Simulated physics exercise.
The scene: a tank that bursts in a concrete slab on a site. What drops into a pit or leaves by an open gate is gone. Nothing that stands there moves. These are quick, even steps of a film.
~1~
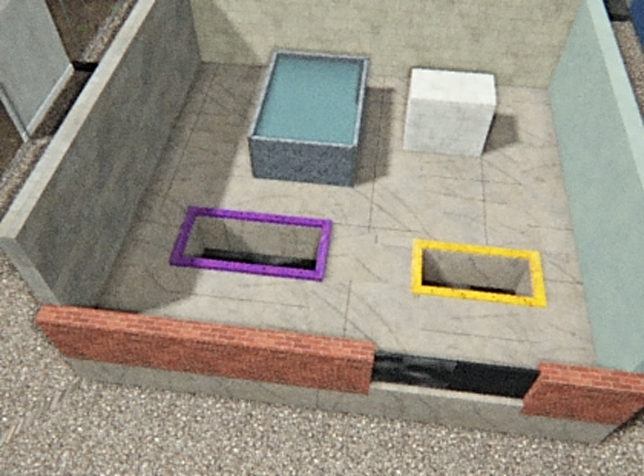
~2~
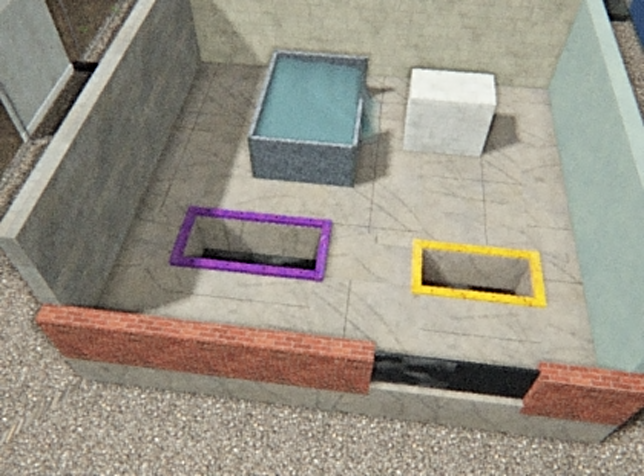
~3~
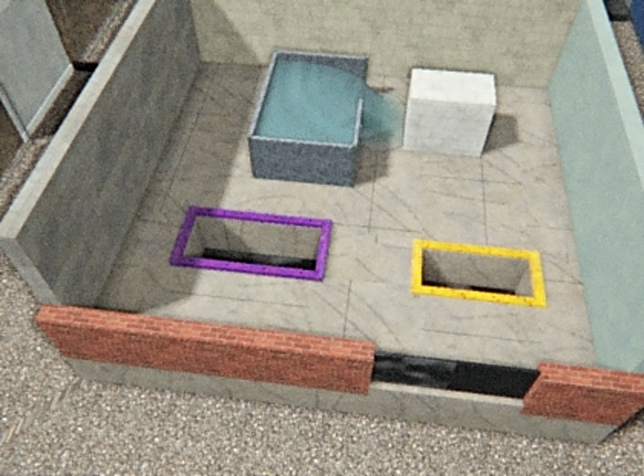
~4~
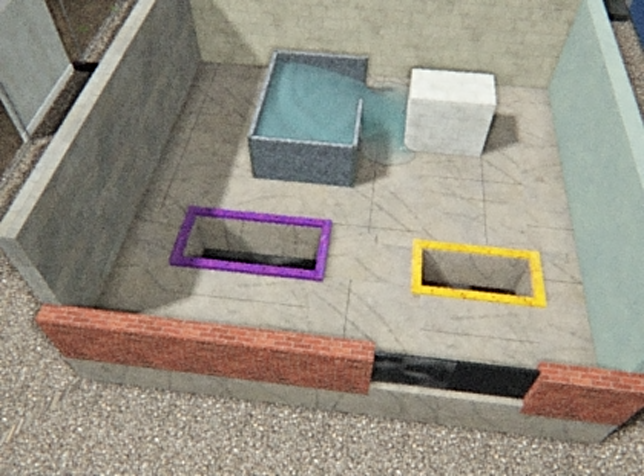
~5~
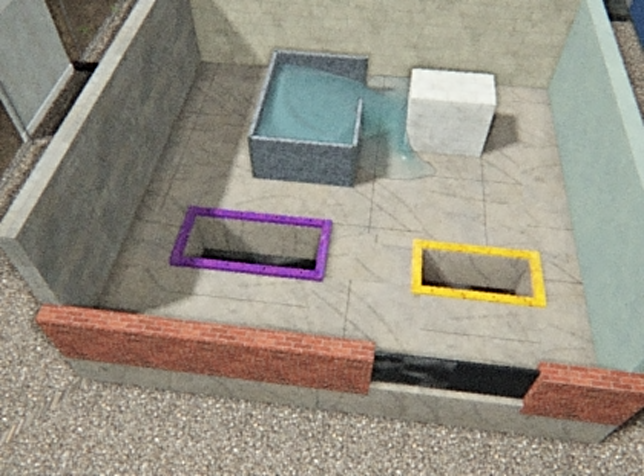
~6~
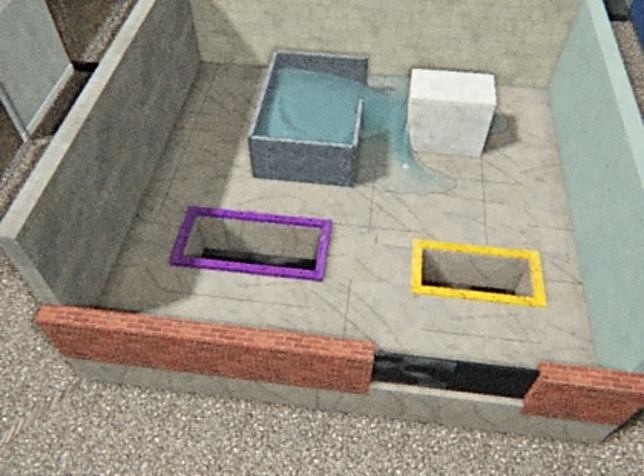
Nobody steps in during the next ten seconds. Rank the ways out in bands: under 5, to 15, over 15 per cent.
One by one: The gate takes not even 5 %; the purple pit takes not even 5 %; the yellow pit takes above 15 %.
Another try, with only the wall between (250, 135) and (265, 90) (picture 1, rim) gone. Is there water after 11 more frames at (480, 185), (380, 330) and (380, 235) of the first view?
In turn: Clear, clear, free of water.
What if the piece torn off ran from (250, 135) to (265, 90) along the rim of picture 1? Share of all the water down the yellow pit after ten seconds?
Parts in a hundred: Yellow 6.
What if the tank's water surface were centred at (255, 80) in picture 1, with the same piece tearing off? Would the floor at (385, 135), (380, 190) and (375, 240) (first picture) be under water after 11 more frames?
One after the other: Under water, awash, awash.
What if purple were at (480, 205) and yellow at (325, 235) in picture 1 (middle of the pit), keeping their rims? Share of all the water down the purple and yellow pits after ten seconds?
In per cent: Purple 20, yellow 14.
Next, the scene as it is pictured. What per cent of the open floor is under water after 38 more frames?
About 75 per cent.
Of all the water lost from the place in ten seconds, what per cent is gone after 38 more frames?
Near 70 in a hundred.
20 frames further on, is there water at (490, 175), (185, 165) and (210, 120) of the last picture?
One after the other: Wet, dry, clear.
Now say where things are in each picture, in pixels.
The first picture shows the tank at (312, 99) is whole and still.
In the second picture, water pours out at (360, 104) and has run to (368, 97).
In the third picture, water pours out at (360, 107) and has run to (400, 141).
In the fourth picture, water pours out at (360, 108) and has run to a hidden place.
In the fifth picture, water pours out at (360, 108) and has run to a hidden place.
In the sixth picture, the front is at (502, 119), out from the gap at (360, 108).
A moment on, water covers 25 % of the floor; the gate 0 %, the purple pit 0 %, the yellow pit 0 %.
Next, water covers 35 % of the floor; the gate 0 %, the purple pit 0 %, the yellow pit 1 %.
Then, water covers 60 % of the floor; the gate 0 %, the purple pit 0 %, the yellow pit 5 %.
Later, water covers 75 % of the floor; the gate 0 %, the purple pit 0 %, the yellow pit 17 %.
In the end, water covers 95 % of the floor; the gate 0 %, the purple pit 0 %, the yellow pit 25 %.
